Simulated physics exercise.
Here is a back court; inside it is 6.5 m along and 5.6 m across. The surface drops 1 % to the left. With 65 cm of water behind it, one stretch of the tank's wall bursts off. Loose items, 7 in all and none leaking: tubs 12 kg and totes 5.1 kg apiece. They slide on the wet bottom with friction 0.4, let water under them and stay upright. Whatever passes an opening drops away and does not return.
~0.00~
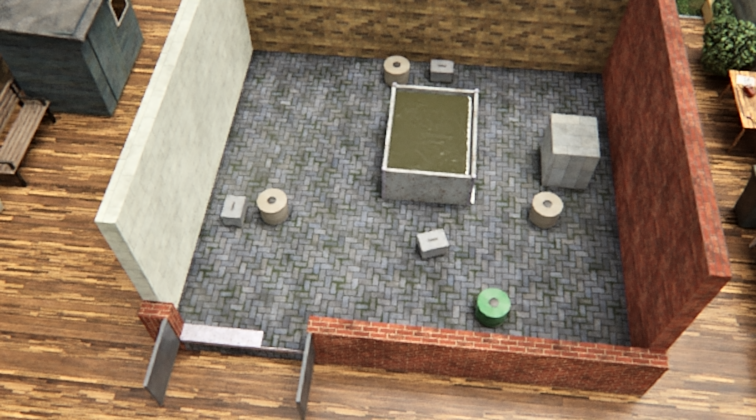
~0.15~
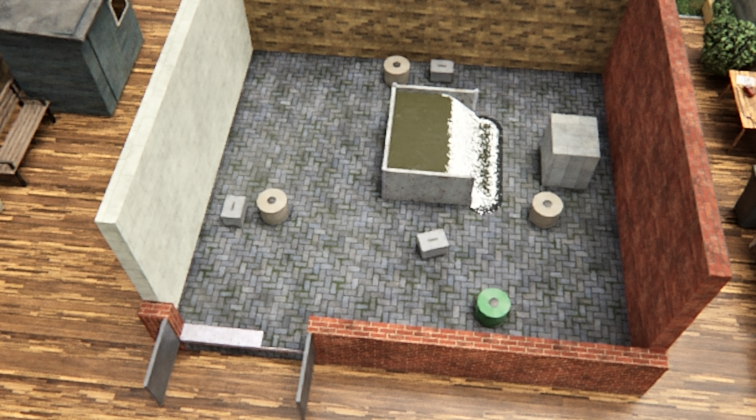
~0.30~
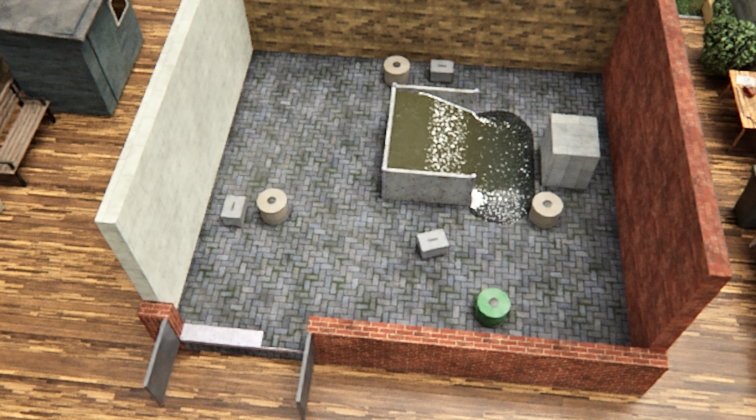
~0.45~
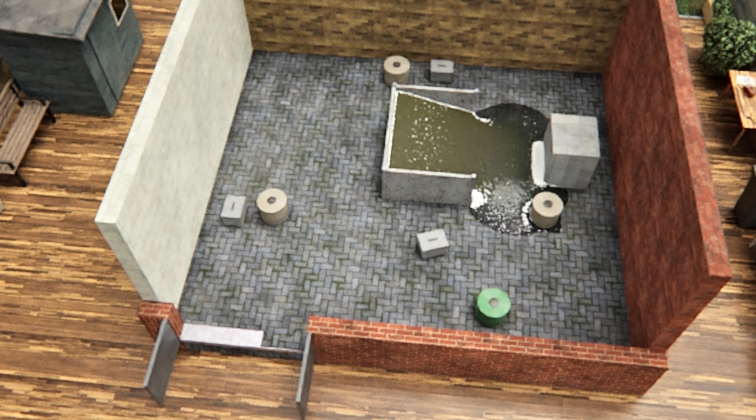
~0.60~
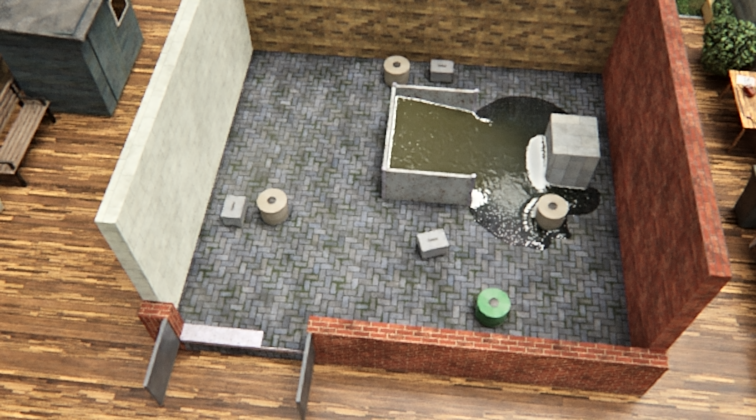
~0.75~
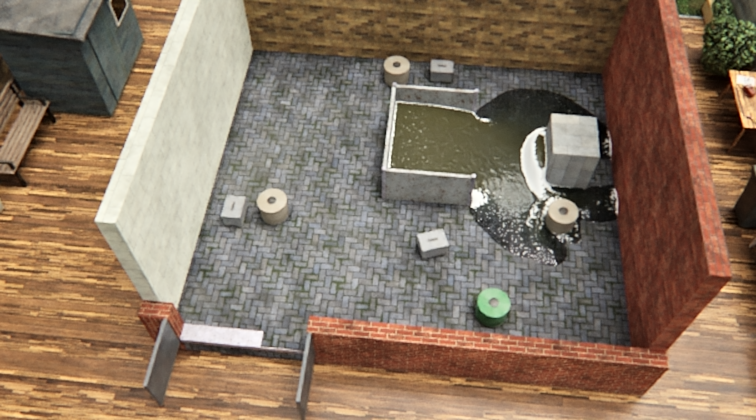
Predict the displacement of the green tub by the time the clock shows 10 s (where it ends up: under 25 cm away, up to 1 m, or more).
Green tub gets carried off.
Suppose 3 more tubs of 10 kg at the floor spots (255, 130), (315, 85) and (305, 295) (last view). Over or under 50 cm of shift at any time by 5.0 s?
In turn: Under, under, under.
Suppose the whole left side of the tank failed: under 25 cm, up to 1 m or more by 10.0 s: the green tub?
In that case the green tub barely shifts.
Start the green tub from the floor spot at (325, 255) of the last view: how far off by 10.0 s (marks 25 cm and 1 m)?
It stays put.
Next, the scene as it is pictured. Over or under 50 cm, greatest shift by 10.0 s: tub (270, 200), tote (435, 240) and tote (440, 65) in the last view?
In that order: Short of it, more, more.
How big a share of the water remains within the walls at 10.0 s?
Some 94 per cent remains.
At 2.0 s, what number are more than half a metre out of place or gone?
By then 1.
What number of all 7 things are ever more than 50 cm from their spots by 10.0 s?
5 of them.
After 2.0 s the green tub is near (494, 303), 0.0 m from its start, aground; 0 of 7 are out; 1 afloat.
After 4.5 s the green tub is near (394, 268), 1.5 m from its start, aground; 0 of 7 are out; 0 afloat.
After 7.0 s the green tub is near (362, 256), 2.0 m from its start, aground; 0 of 7 are out; 0 afloat.
After 10.0 s the green tub is near (362, 256), 2.0 m from its start, aground; 0 of 7 are out; 2 afloat.
